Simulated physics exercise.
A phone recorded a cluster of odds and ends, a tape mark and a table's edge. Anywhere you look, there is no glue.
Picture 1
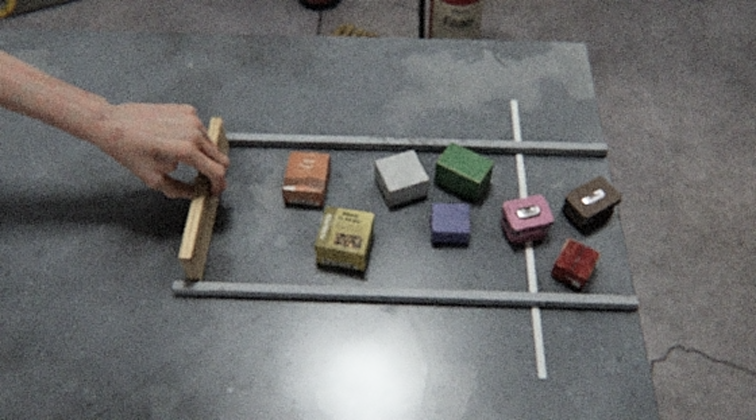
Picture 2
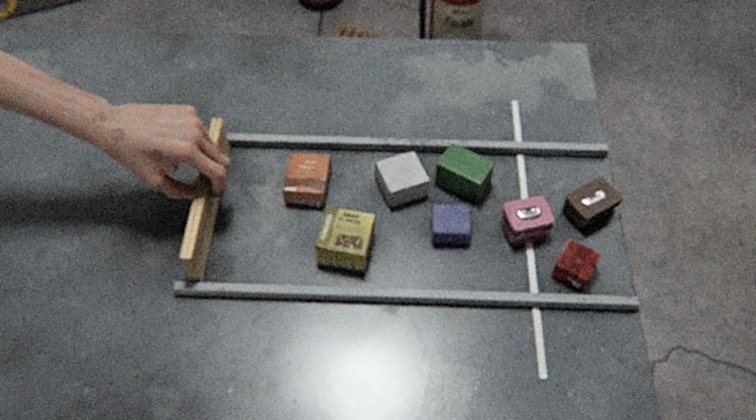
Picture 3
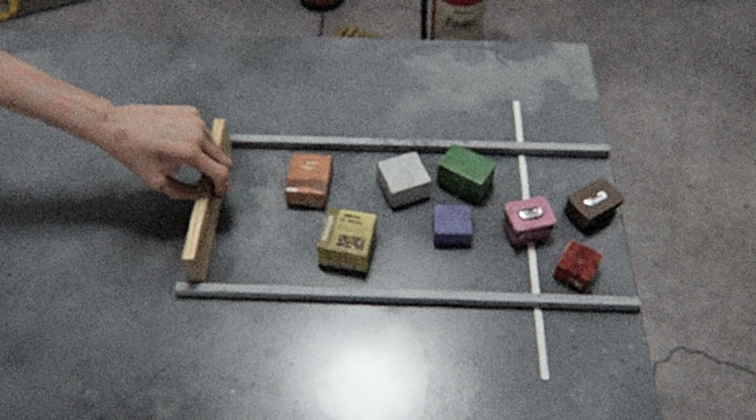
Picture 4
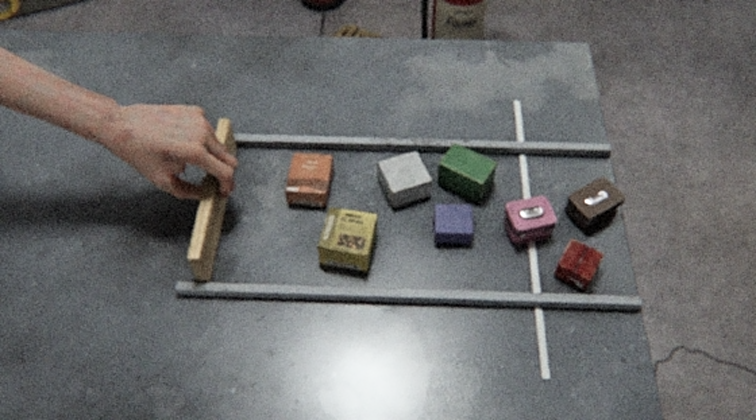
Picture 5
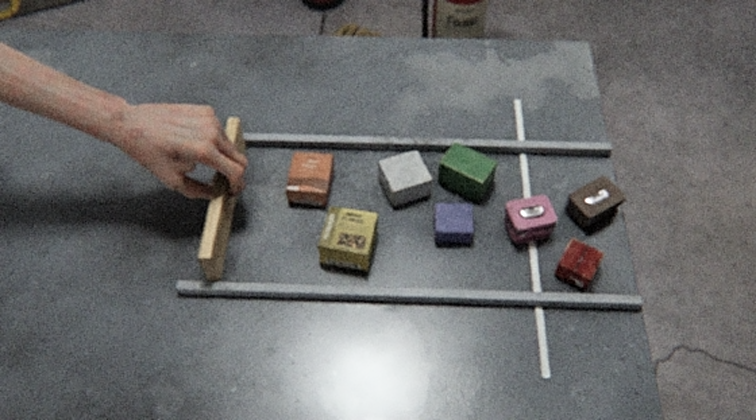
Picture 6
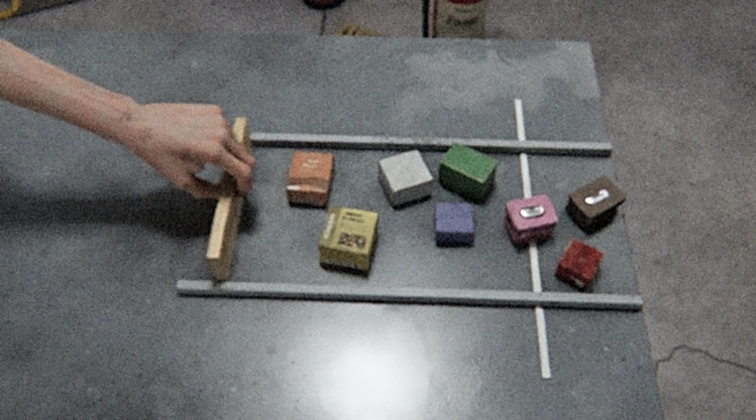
A hand at the left grips an upright wooden board on a grey tabletop, seen from above at a slant, with concrete floor beyond the right edge. Between two long grey rails sit orange, yellow, white, green and purple-blue blocks, with a pink one on a white strip and brown and red ones past it. The hand slides the board slightly rightward, while the blocks stay essentially still.
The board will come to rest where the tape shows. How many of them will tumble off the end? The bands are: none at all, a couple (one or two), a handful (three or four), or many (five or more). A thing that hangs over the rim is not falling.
It is a handful.
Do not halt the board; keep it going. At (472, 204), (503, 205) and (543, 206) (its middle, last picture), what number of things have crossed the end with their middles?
In order, that gives 0, then 1, then 3.
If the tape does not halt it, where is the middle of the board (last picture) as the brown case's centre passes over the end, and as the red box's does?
The middle is at (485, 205) when it's the brown case, and at (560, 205) when it's the red box.
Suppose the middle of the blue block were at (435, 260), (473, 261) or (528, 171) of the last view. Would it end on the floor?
Blue block: Safe; safe; gone.
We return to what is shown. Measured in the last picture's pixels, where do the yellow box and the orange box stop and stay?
Answer: First (561, 242), after that (549, 184).
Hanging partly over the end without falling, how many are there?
The answer comes to 0.
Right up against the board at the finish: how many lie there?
Contact count: 2.
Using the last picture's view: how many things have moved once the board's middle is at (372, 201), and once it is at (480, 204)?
I make it 4 at the first spot and 7 at the other.
Soon after, none off yet; brown case at rest near (594, 204); red box at rest near (579, 264); pink case at rest near (530, 220).
After that, none off yet; brown case at rest near (594, 204); red box at rest near (579, 264); pink case displaced a little near (550, 220).
In the end, the number that fall off is three or four; gone, green block, pink case and brown case.
